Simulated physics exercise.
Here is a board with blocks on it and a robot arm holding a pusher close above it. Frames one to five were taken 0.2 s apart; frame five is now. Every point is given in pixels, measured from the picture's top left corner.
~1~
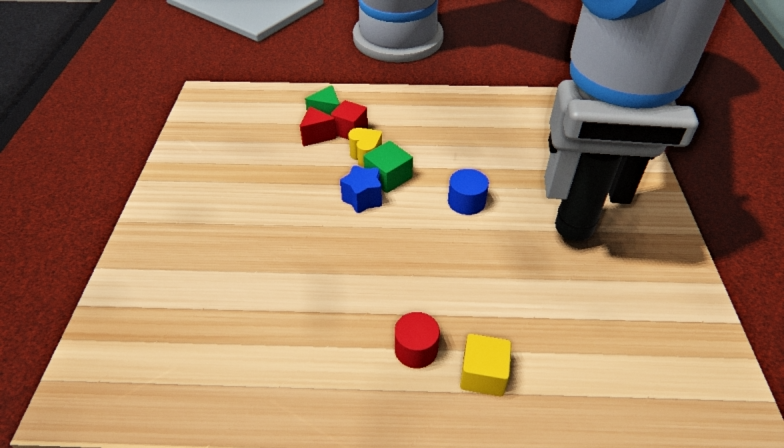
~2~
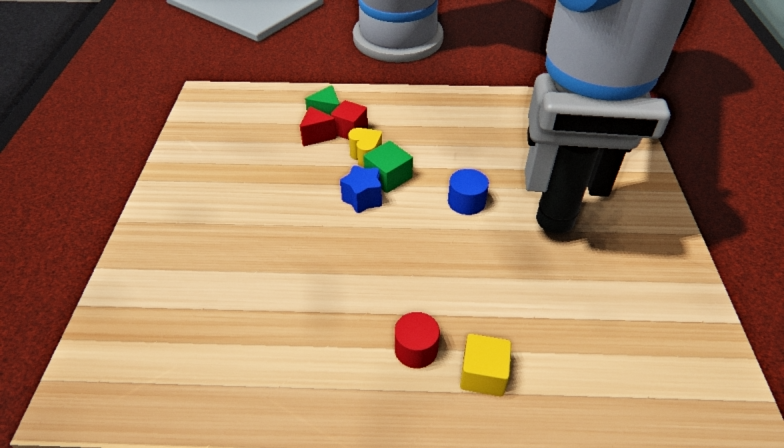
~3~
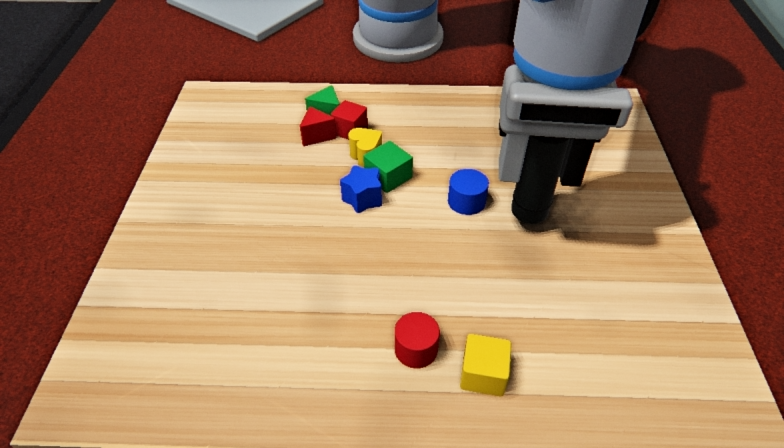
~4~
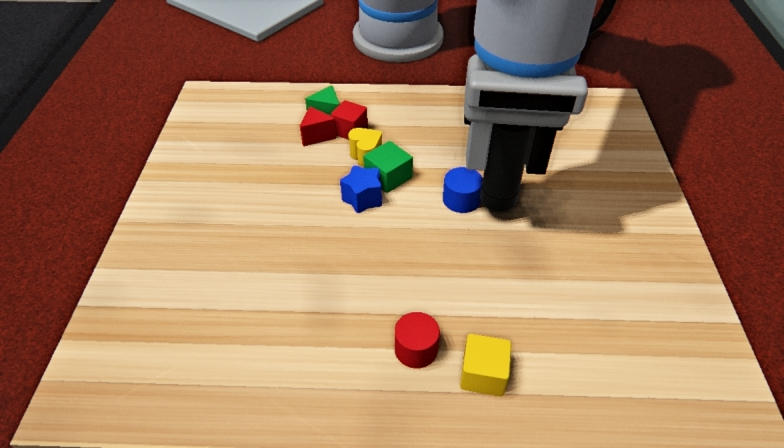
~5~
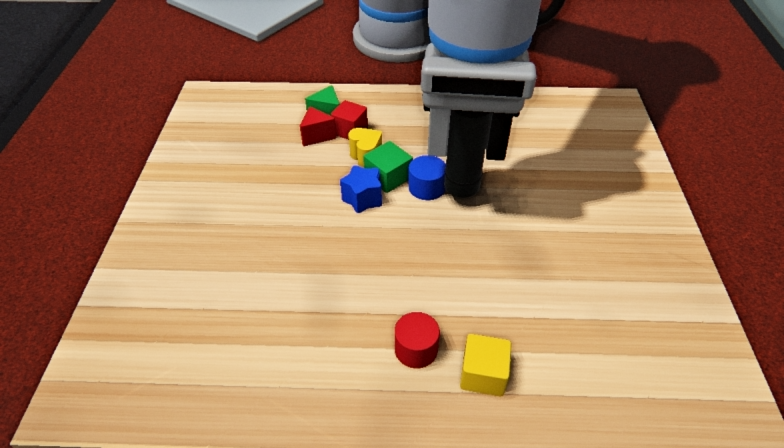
On a wooden board scattered with coloured blocks, a robot arm with a dark pusher moves left from the right side, meets the blue round block and pushes it left and slightly up, close beside the green block.
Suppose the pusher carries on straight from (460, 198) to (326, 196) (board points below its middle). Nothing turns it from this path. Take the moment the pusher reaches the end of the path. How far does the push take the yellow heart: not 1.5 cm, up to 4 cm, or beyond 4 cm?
It falls in the over 4 cm band.
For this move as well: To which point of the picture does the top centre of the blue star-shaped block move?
The point I'd pick in the picture is (289, 177).
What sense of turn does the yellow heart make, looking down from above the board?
Watching from overhead, you'd notice the yellow heart rotating clockwise.
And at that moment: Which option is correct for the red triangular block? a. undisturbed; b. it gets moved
It's b.
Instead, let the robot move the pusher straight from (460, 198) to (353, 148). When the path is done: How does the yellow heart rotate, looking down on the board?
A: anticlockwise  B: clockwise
I'll go with B - clockwise.
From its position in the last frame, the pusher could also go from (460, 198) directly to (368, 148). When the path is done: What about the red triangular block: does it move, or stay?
Moved off its spot.
What follows on the original path. One third of the way, pusher (414, 186); yellow heart (342, 128); green square (364, 143), turned 20° anticlockwise; blue round block (394, 156).
Two thirds of the way, pusher (369, 186); red triangular block (307, 112), turned 30° anticlockwise; blue star-shaped block (335, 178); yellow heart (329, 122), turned 20° clockwise; green square (351, 134), turned 15° anticlockwise; blue round block (375, 152).
At the end, pusher (325, 185); red triangular block (307, 112), turned 30° anticlockwise; blue star-shaped block (289, 177); yellow heart (329, 122), turned 20° clockwise; green square (351, 134), turned 15° anticlockwise; blue round block (375, 152).
